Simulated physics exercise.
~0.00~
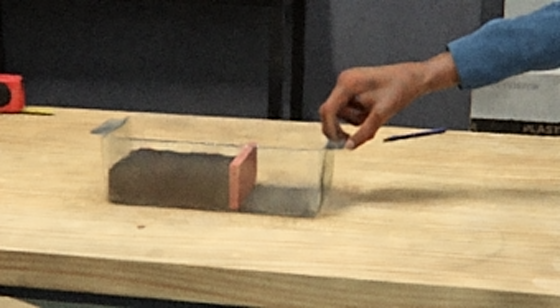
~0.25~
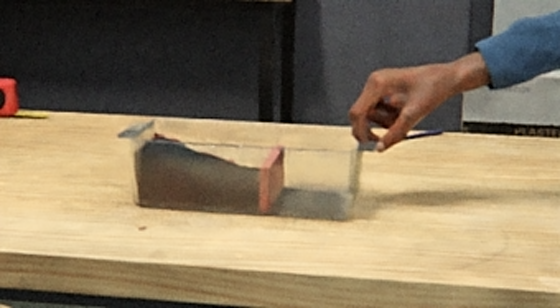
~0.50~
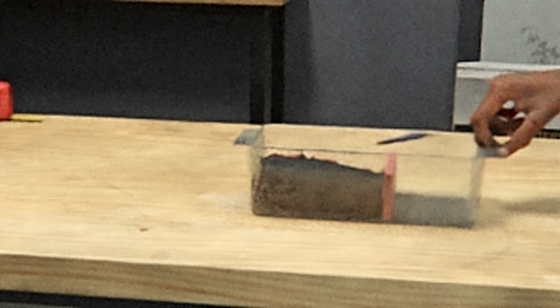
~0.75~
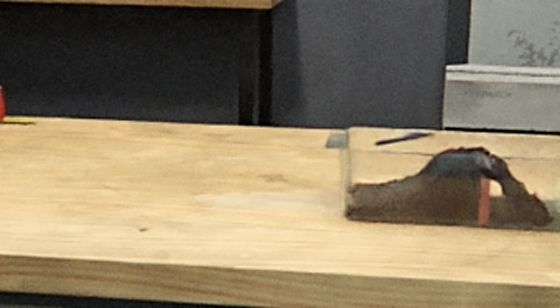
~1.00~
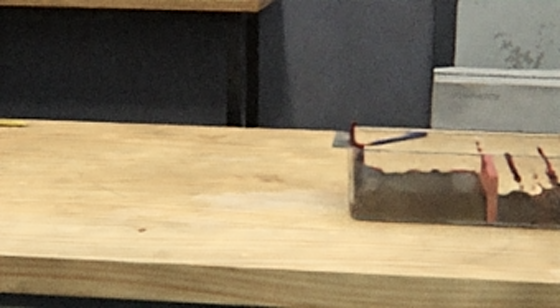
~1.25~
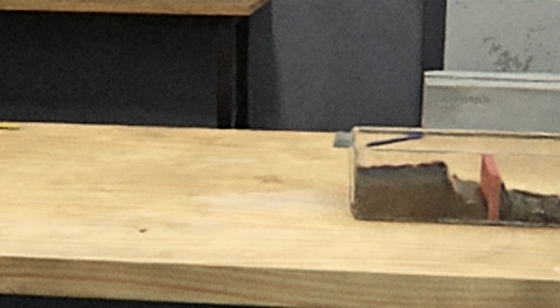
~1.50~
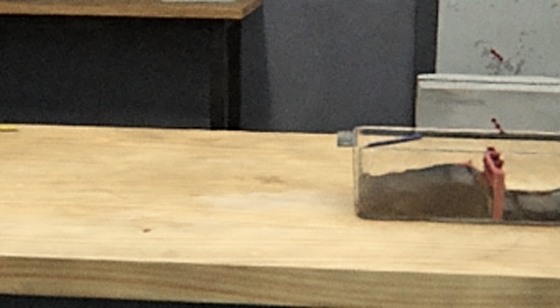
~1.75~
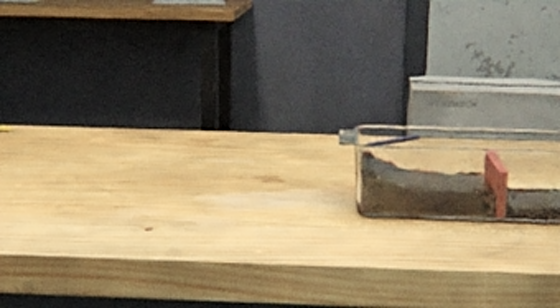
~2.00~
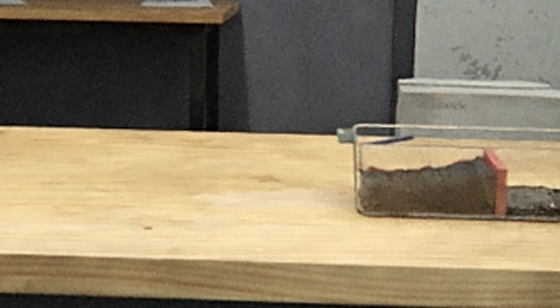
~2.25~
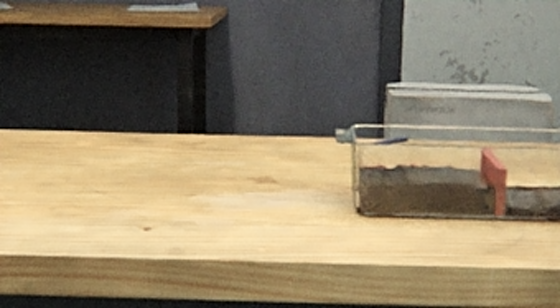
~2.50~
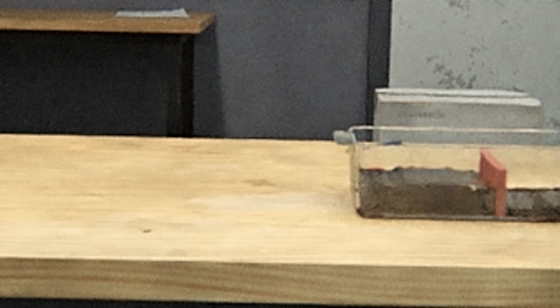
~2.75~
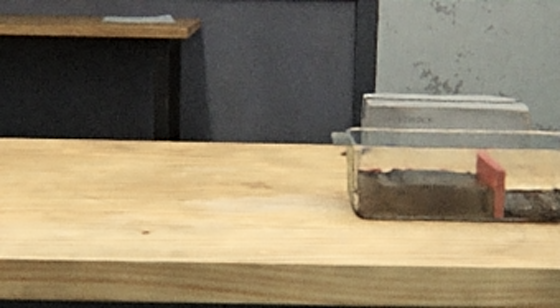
A clear oblong tub with a red divider sits on a pale wooden table, seen from the side and slightly above, with dark liquid filling its left part. A hand in a blue sleeve grips the right end and pulls the tub to the right, and the liquid piles up against the left end. As the tub comes to a stop near the right edge of the view, the liquid surges over the divider, and dark splashes rise. It sloshes back and forth, then calms, leaving most on the left and a shallower share on the right.
